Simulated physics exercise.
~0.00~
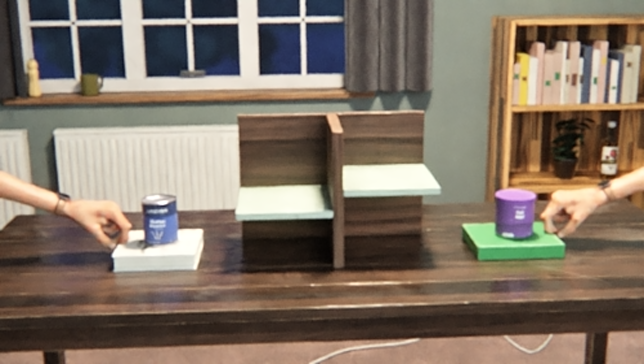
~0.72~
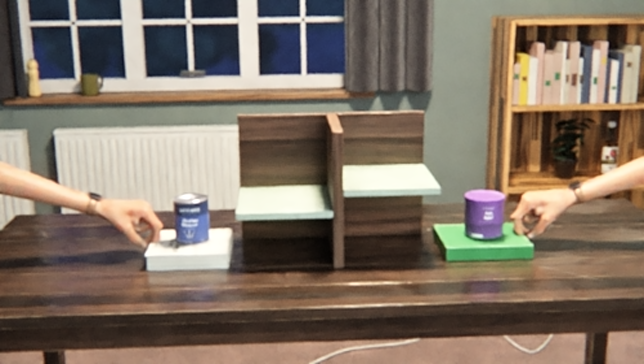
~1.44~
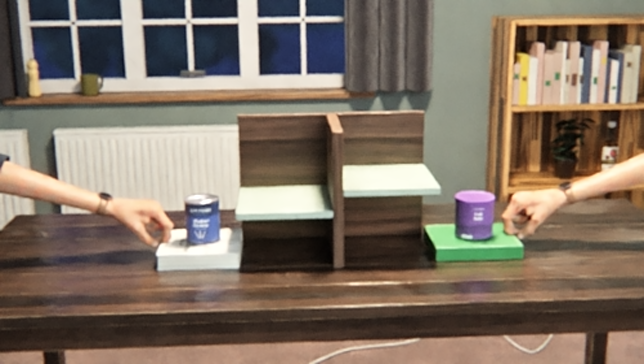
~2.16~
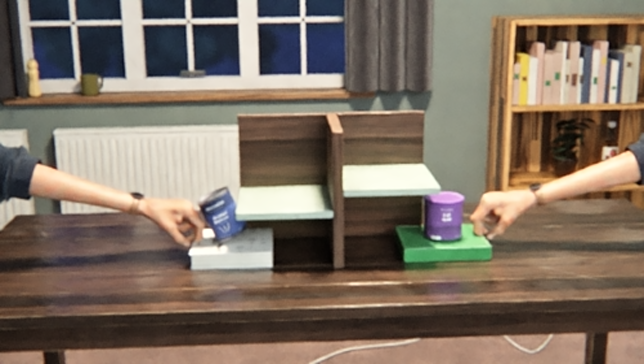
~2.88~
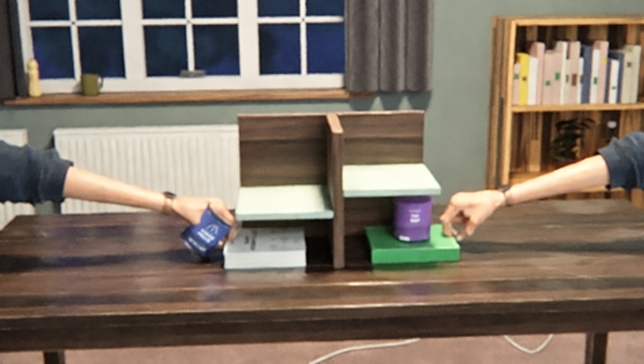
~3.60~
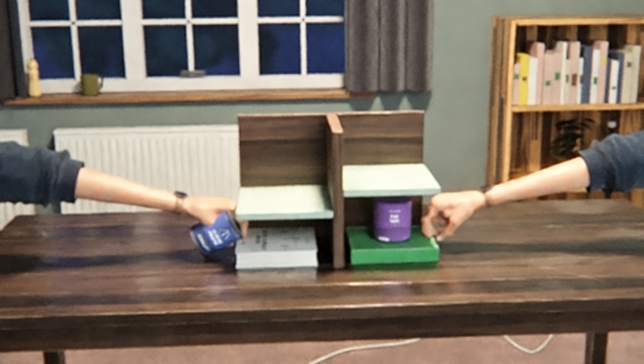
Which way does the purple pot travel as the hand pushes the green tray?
The purple pot travels to the left, riding on the green tray until it is under the higher shelf.
